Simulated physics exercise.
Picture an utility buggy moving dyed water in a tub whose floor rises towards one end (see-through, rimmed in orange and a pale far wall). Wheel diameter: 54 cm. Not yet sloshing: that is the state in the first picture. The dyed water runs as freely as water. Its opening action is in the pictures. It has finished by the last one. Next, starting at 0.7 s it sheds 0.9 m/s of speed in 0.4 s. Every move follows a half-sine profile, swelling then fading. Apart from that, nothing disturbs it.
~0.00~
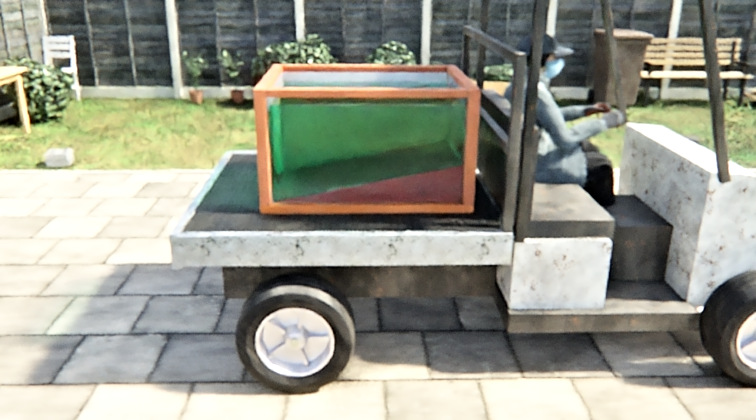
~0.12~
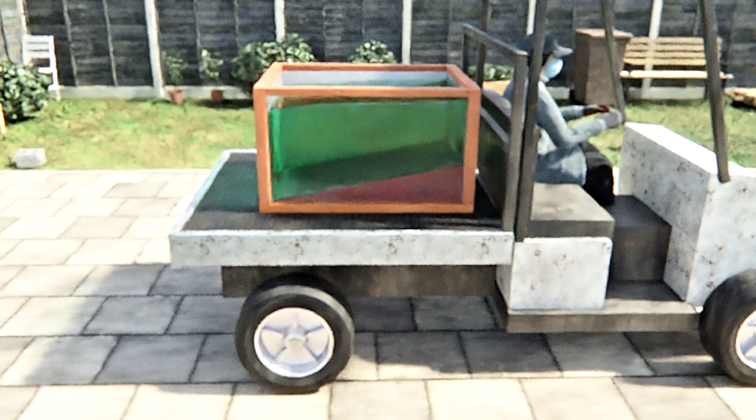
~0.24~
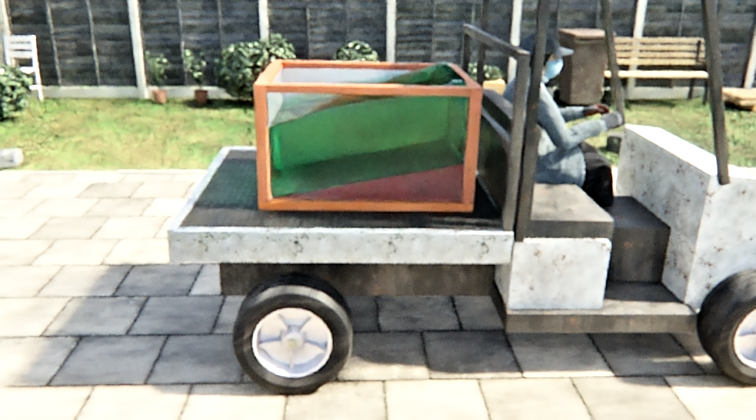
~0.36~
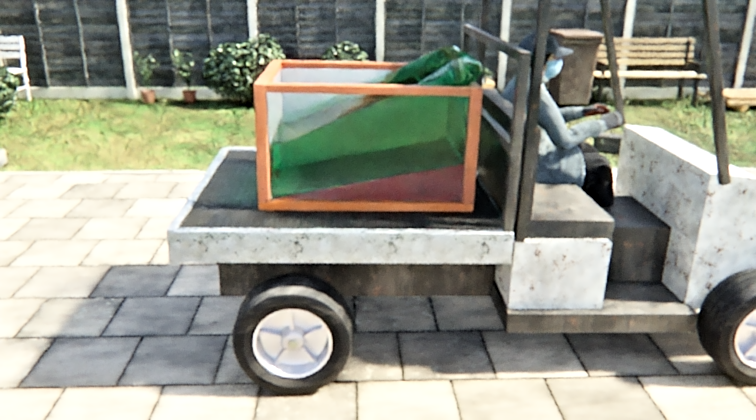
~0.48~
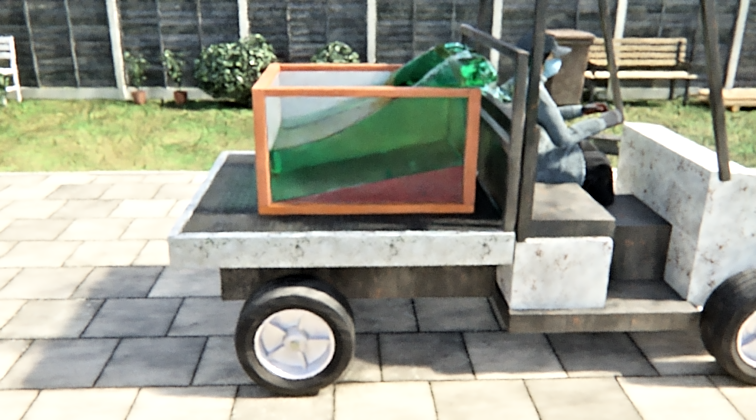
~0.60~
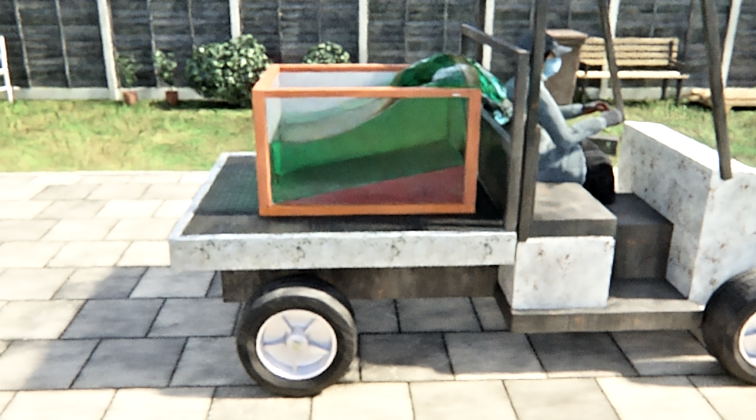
On a paved yard, green water in a buggy's open tub surges right and over the rim.
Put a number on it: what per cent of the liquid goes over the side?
Close to 9 per cent goes over.
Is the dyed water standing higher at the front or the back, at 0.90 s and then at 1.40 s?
Towards the aft end first, then towards the fore end.
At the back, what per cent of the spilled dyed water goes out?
About 0 per cent.
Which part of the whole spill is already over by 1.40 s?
Close to 100 in a hundred.
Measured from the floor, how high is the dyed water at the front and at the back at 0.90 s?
About 44 cm at the front, 50 cm at the back.
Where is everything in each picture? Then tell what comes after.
The first frame shows the dyed water reaches (448, 103) at the front end; it reaches (286, 102) at the back end; no slope yet; the front is on the right, levels are read along the near wall; a wheel hub at (294, 348).
The second frame shows the dyed water reaches (448, 101) at the front end; it reaches (285, 102) at the back end; no slope yet.
The third frame shows the dyed water reaches (451, 79) at the front end; it reaches (286, 118) at the back end; it is heaped 15° towards the front.
The fourth frame shows the dyed water reaches (452, 62) at the front end; it reaches (286, 137) at the back end; it is heaped 26° towards the front.
The fifth frame shows the dyed water reaches (450, 58) at the front end; it reaches (286, 144) at the back end; it is heaped 28° towards the front.
The sixth frame shows the dyed water reaches (450, 70) at the front end; it reaches (286, 137) at the back end; it is heaped 22° towards the front; a wheel hub at (296, 350); dyed water is coming over the front.
After 0.90 s it stands 50 cm high behind and 43 cm in front; 9 per cent has gone over the front.
After 1.40 s it stands 39 cm high behind and 44 cm in front; 9 per cent has gone over the front.
After 1.90 s it stands 43 cm high behind and 38 cm in front; 9 per cent has gone over the front.
After 4.09 s 9 per cent has gone over the front, 22 of 233 litres.
